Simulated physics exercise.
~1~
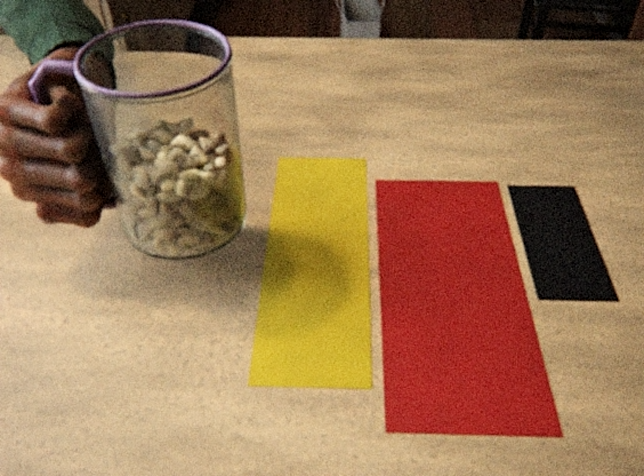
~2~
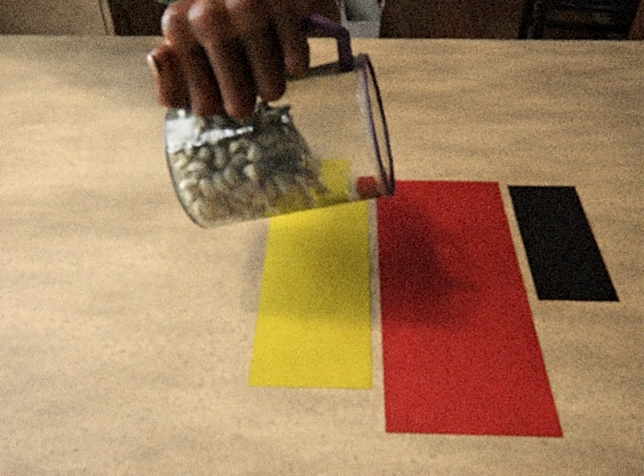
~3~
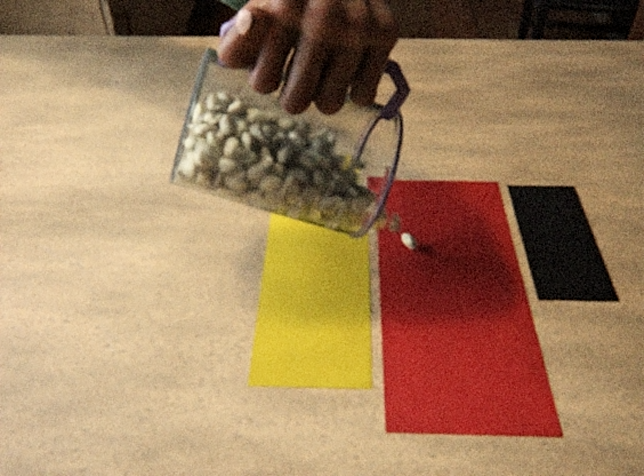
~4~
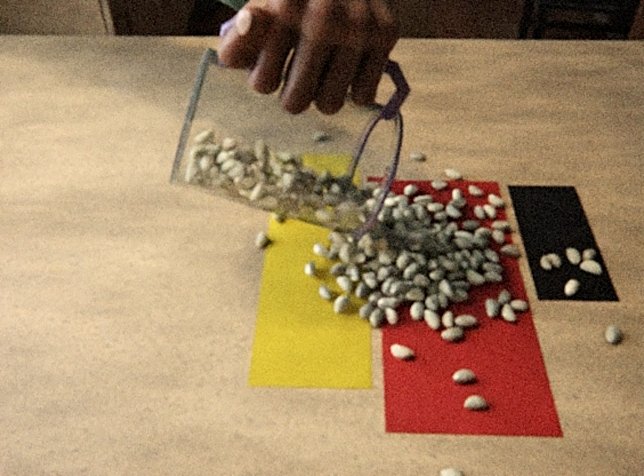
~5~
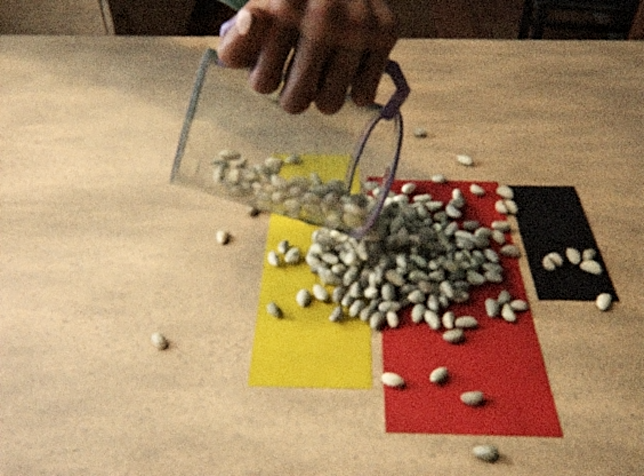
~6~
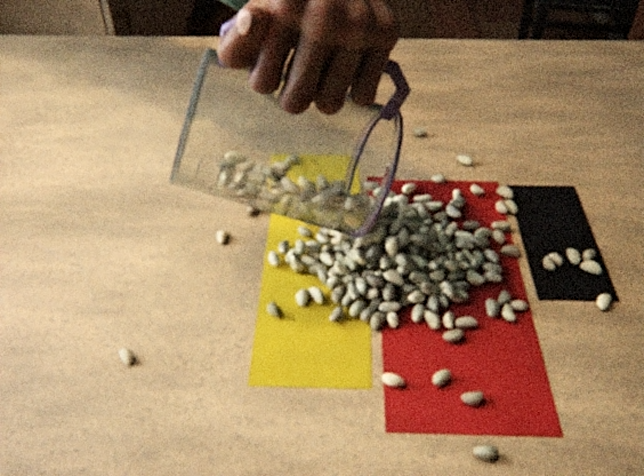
Hand tipping a clear jug of white beans over yellow, red and black mats, spilling a heap mostly across red and yellow.
